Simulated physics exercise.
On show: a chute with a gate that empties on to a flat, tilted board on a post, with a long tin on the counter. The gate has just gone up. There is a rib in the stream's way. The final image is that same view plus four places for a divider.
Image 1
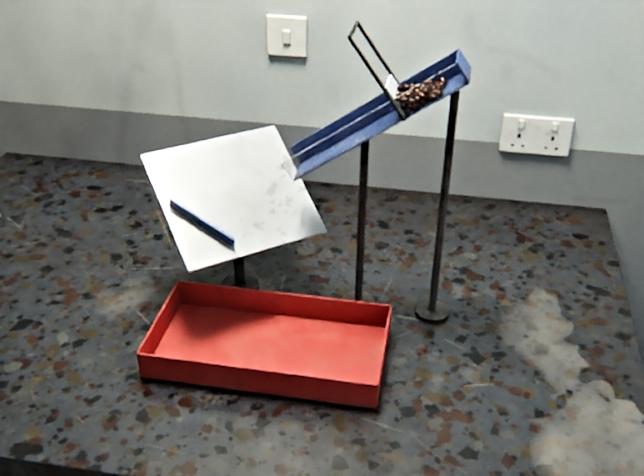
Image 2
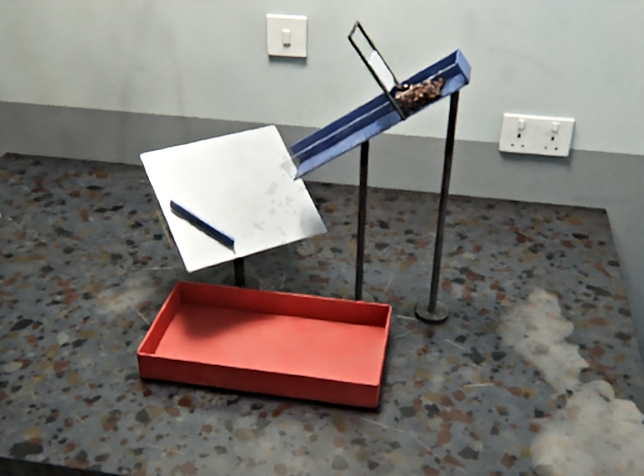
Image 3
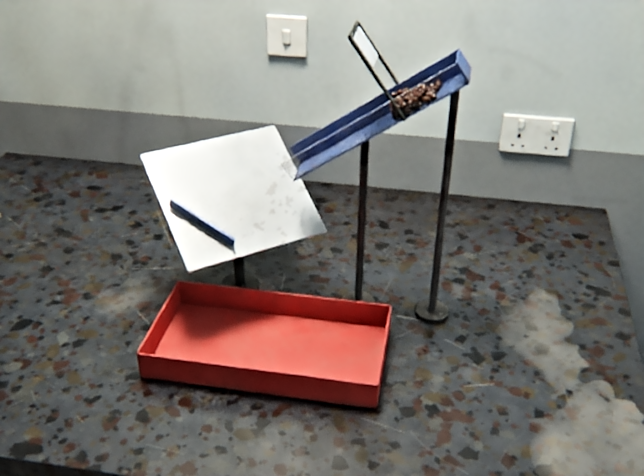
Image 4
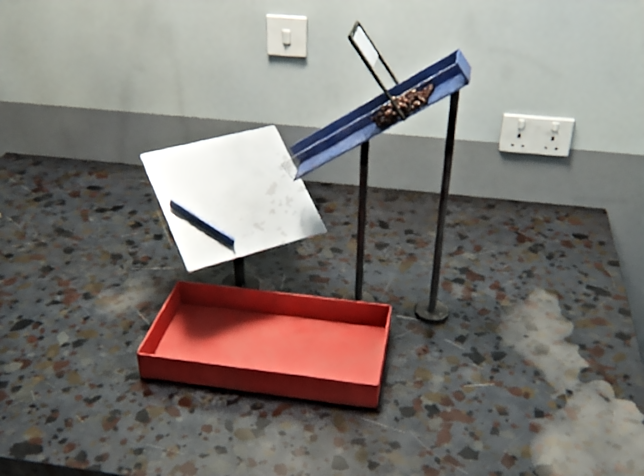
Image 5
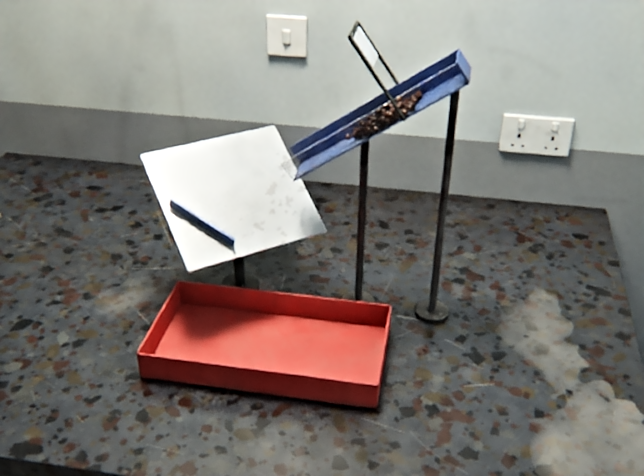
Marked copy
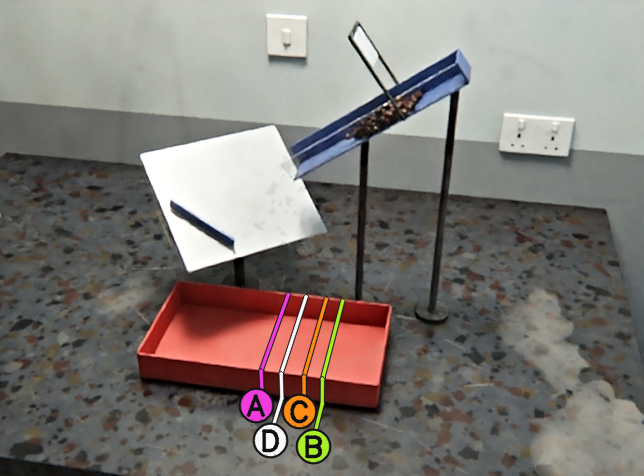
Small brown balls slide down a blue chute toward a tilted white board.
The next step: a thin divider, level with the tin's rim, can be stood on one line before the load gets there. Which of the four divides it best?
I would pick line A.
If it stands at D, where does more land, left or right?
More lands on the left.
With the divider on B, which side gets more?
Left.
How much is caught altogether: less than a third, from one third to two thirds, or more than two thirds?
More than two thirds.
On the marked copy, line A crosses the front rim at (261, 369); line B crosses the front rim at (322, 377); line C crosses the front rim at (304, 375); line D crosses the front rim at (281, 372).
With A, of what is caught, about a third on the left of the divider, about two thirds on the right.
With B, of what is caught, nearly all on the left of the divider, a small part on the right.
With C, of what is caught, most on the left of the divider, about a quarter on the right.
With D, of what is caught, most on the left of the divider, about a quarter on the right.
